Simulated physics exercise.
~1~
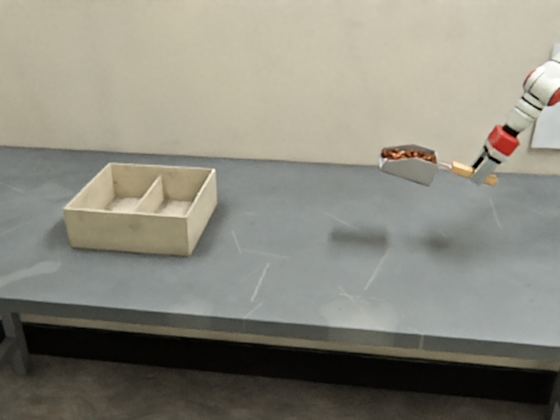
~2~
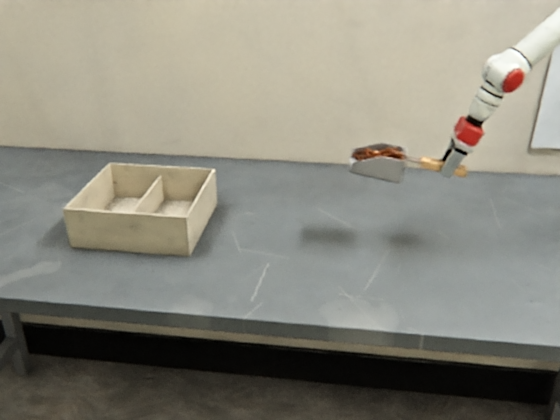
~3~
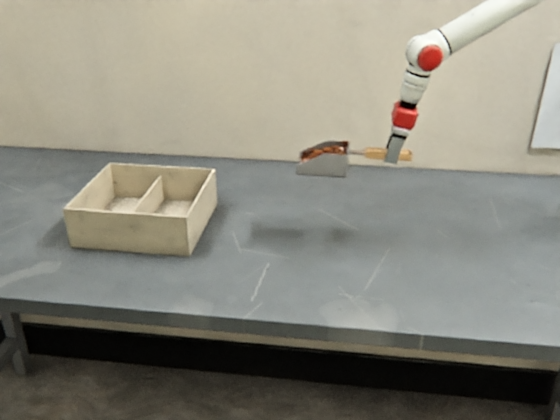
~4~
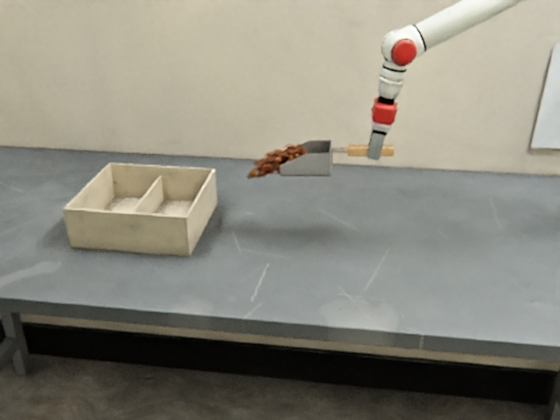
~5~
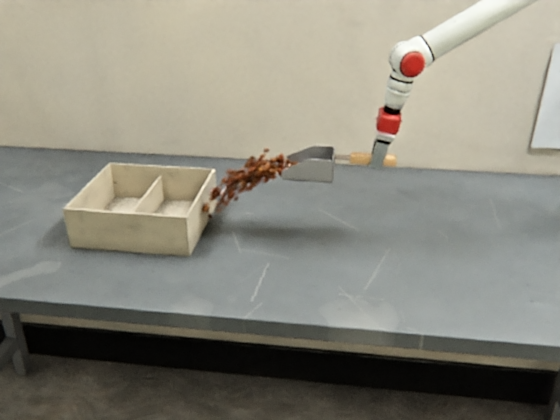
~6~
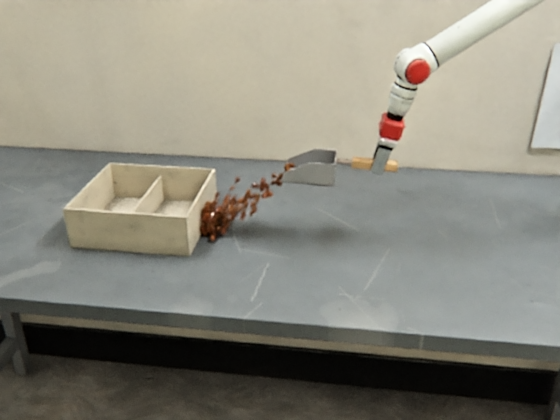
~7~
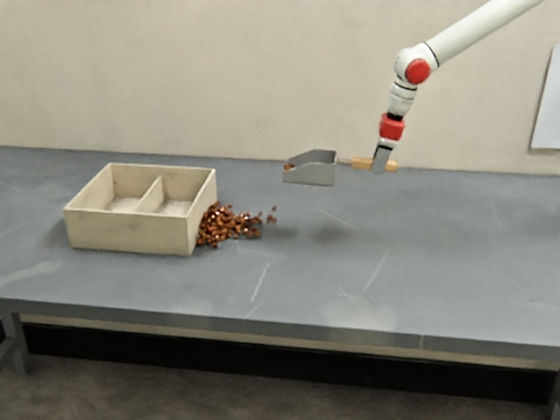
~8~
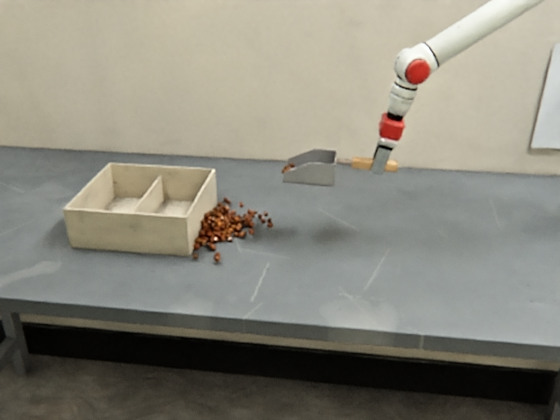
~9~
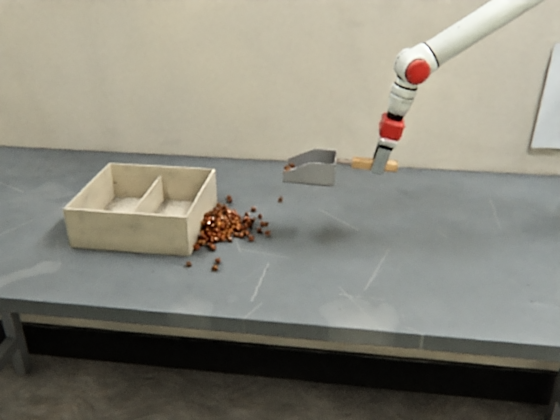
On a grey table, a robot arm swings a scoop left and spills brown pellets beside a box.
